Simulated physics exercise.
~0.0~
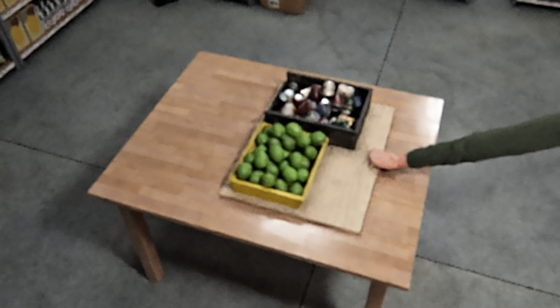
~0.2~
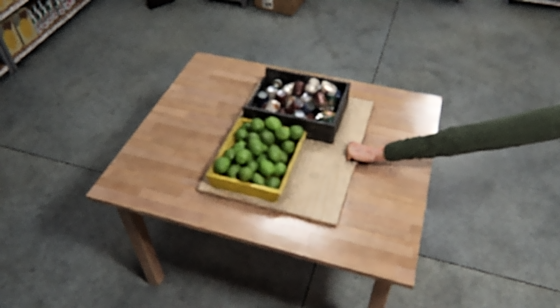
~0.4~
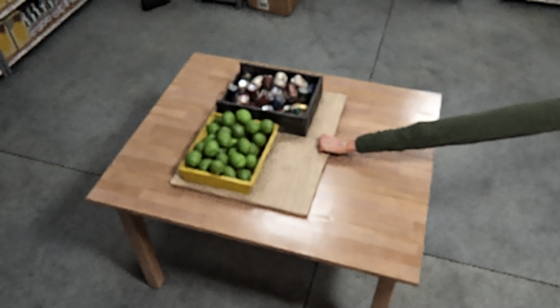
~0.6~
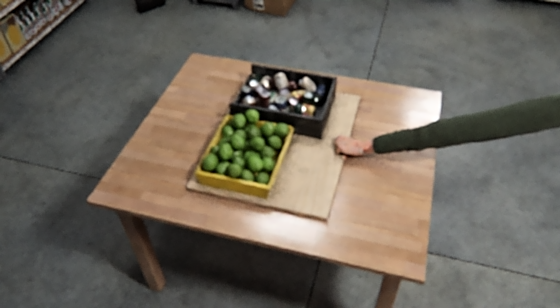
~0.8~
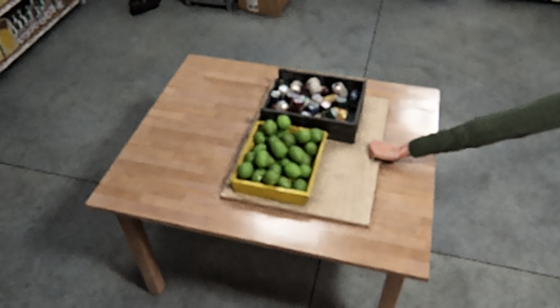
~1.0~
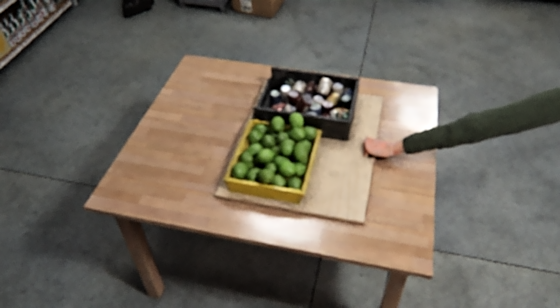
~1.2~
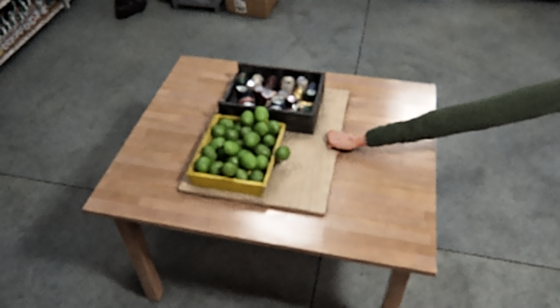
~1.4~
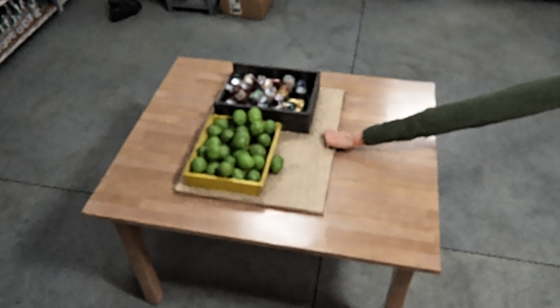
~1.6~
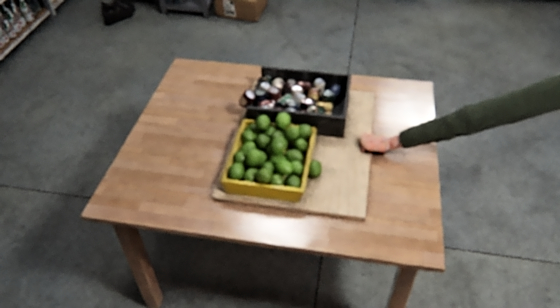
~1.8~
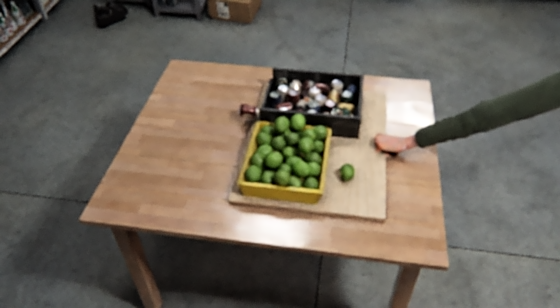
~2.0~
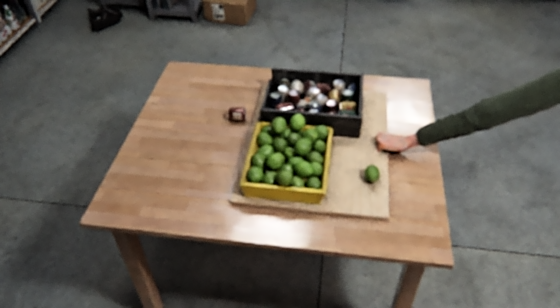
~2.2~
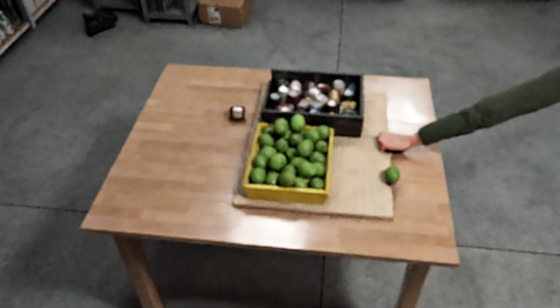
On a wooden table, a hand sliding a board of crates left and right twice, one lime and one can escaping.
